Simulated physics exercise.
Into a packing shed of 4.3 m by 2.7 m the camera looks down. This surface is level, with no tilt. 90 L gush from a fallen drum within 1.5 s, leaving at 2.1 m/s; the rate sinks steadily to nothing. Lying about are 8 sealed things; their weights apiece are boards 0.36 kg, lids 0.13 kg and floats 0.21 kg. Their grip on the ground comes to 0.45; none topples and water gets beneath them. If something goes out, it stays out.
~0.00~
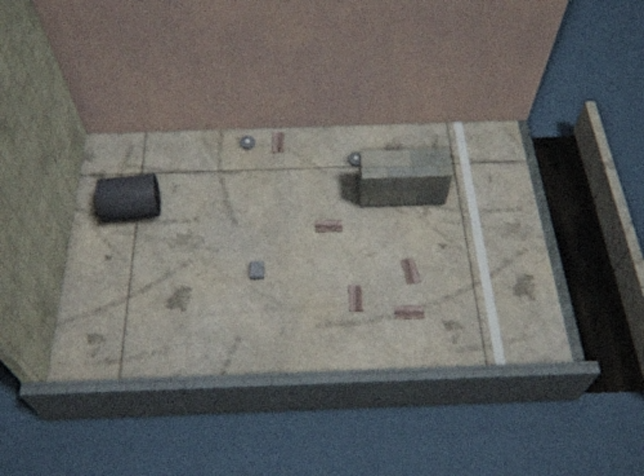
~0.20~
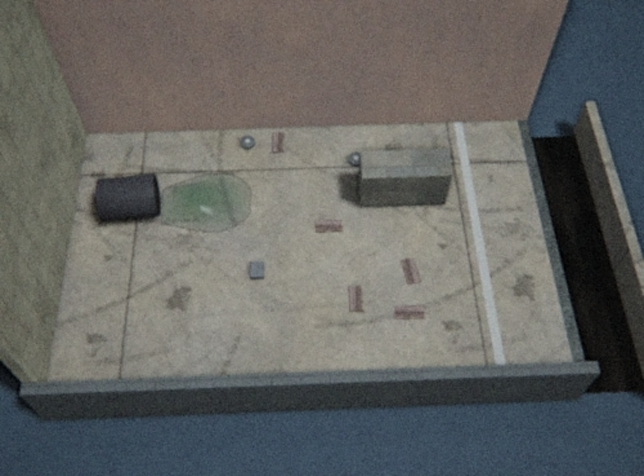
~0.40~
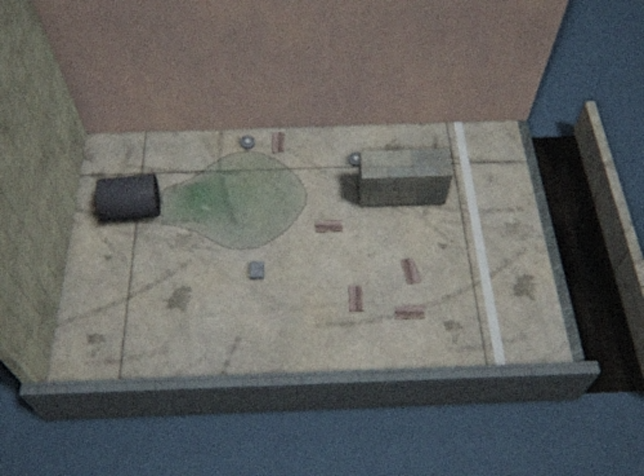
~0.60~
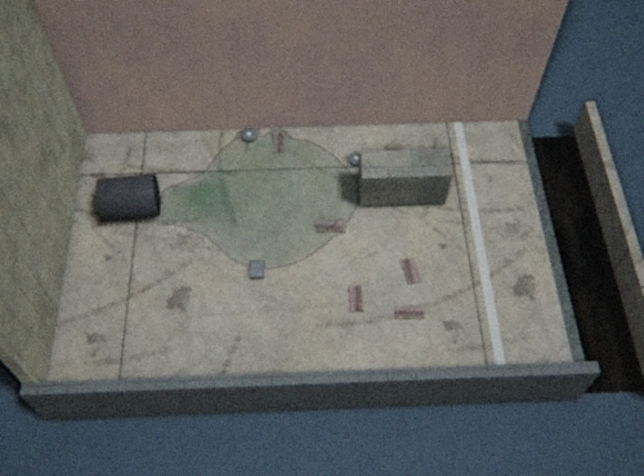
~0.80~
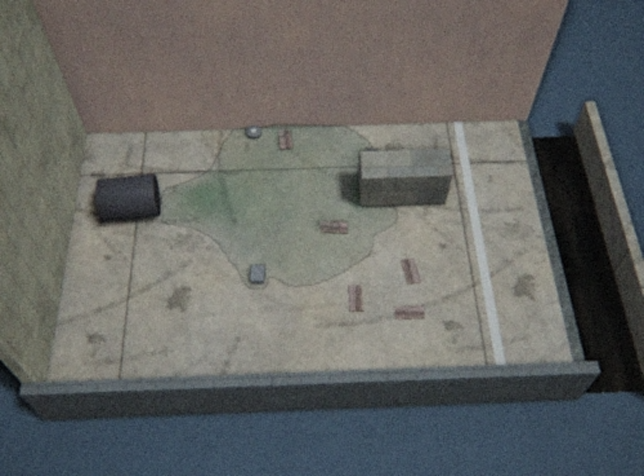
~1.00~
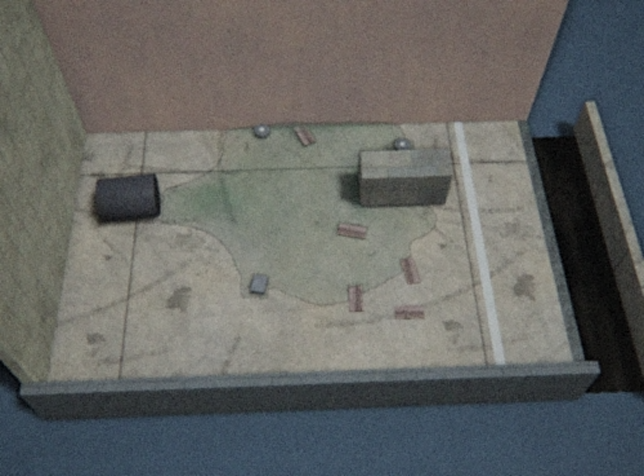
At the start, small reddish pieces, balls and a little cube lie on a dry, pale floor between a dark cylinder and a grey block. Greenish water spreads rightward from the cylinder, widening around the block, and then a few of the small objects shift slightly, mostly to the right.
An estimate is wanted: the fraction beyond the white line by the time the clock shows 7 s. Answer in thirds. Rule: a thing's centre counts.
The share is between one third and two thirds.
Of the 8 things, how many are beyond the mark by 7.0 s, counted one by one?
My count is 4.
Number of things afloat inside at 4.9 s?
Total: 0.
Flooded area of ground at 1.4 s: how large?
About 4.5 m2.
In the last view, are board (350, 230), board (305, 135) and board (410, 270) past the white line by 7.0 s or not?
Result, in sequence: Reached / reached / reached.
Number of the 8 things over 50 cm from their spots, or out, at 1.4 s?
By that time the total stands at 3.
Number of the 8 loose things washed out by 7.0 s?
That makes 4 by then.
After 1.4 s 1 of 8 are over the mark; 5 afloat.
After 3.1 s 4 of 8 are over the mark; 2 afloat.
After 4.9 s 4 of 8 are over the mark; 0 afloat.
After 7.0 s 4 of 8 are over the mark; 0 afloat.
